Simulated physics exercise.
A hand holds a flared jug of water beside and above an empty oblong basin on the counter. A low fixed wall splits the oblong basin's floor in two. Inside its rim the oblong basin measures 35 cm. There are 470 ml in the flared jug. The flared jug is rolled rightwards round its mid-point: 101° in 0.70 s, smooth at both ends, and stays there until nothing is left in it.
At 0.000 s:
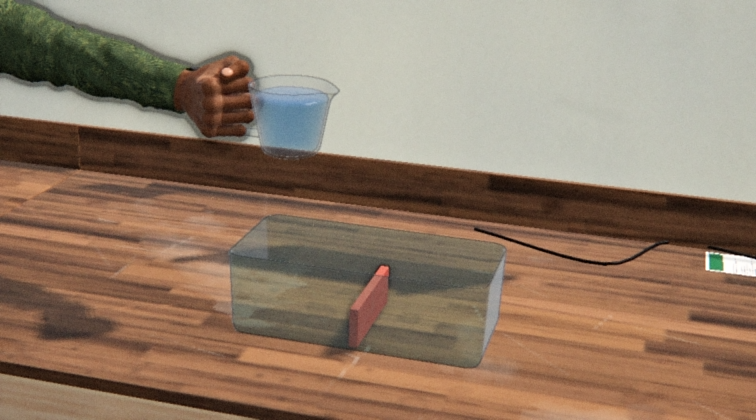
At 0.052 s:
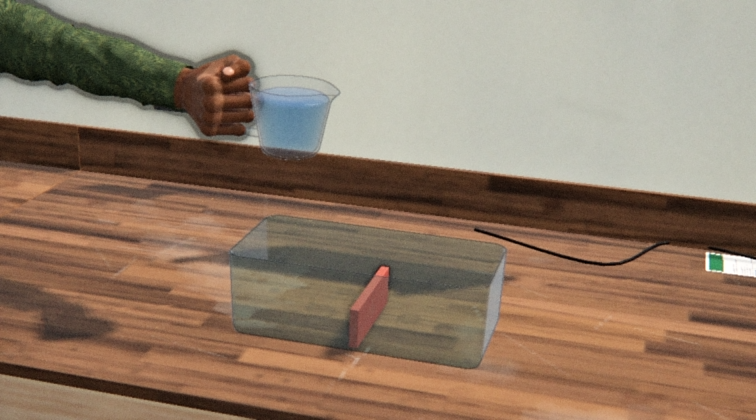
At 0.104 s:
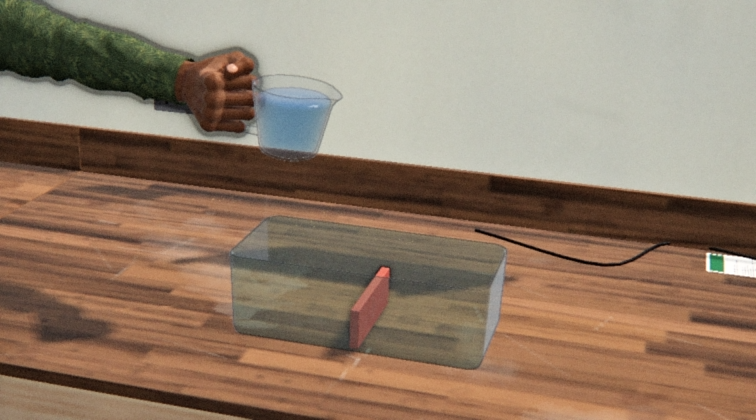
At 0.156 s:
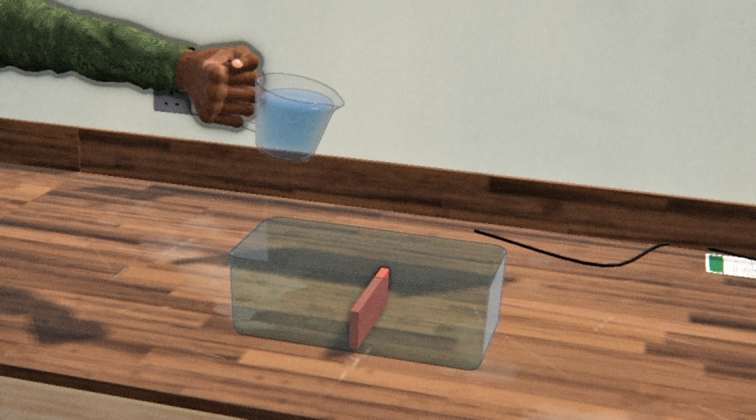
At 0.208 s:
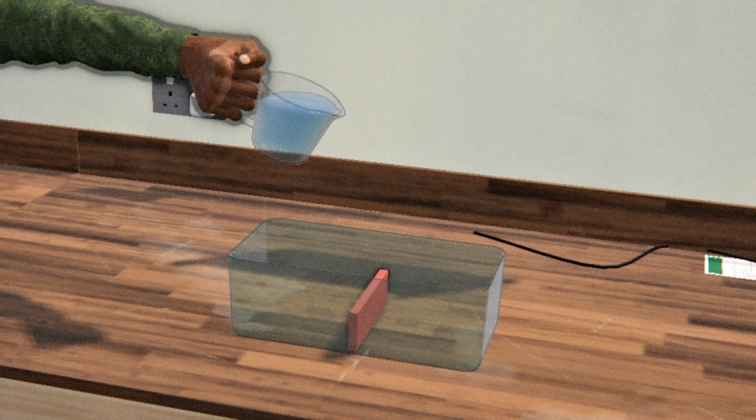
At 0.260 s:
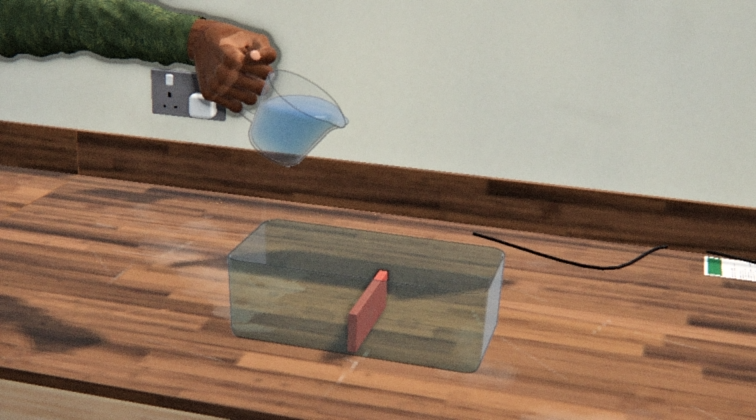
On a wooden counter, an empty clear oblong basin stands with a small red wall inside, while a hand in a green sleeve holds a flared jug of blue water above it and gradually tilts the jug to the right.
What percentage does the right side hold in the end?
Roughly 68 per cent is past the wall.
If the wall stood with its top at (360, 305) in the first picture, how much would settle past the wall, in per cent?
Then about 85 per cent.
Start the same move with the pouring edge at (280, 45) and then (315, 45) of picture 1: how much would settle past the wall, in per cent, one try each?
First 5, then 35 per cent.
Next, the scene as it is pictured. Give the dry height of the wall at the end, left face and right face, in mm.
Left about 52 mm, right about 44 mm.
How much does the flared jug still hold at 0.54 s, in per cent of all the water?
Some 42 per cent.
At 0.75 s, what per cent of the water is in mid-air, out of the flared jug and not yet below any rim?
Near 14 in a hundred.
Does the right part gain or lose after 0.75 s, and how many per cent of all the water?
It goes up by about 4.
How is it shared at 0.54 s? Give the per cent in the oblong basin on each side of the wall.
Near 0 on the left, 20 on the right.
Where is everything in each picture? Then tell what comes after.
Tilt 0°; pouring edge (339, 91); surface from (257, 90) to (330, 98); the oblong basin's rim runs from (249, 234) to (498, 268); the wall's top is at (370, 288), in the first frame.
Tilt 1°; pouring edge (340, 93); surface from (258, 90) to (331, 99), in the second frame.
Tilt 5°; pouring edge (342, 98); surface from (260, 91) to (333, 101), in the third frame.
Tilt 12°; pouring edge (344, 105); surface from (262, 93) to (336, 104), in the fourth frame.
Tilt 20°; pouring edge (345, 115); surface from (264, 96) to (341, 110), in the fifth frame.
Tilt 31°; pouring edge (346, 126); surface from (263, 102) to (344, 119); 2 per cent is over the edge, in the sixth frame.
By 0.54 s the tilt is 89° and 42 per cent is still to pour, 0 is left of the wall and 20 right of it.
By 0.75 s the tilt is 101° and 6 per cent is still to pour, 17 is left of the wall and 64 right of it.
By 0.96 s the tilt is 101° and 0 per cent is still to pour, 30 is left of the wall and 68 right of it.
By 1.20 s the tilt is 101° and 0 per cent is still to pour, 30 is left of the wall and 68 right of it.
At rest 30 per cent lies left of the wall, 68 right of it and 2 outside.
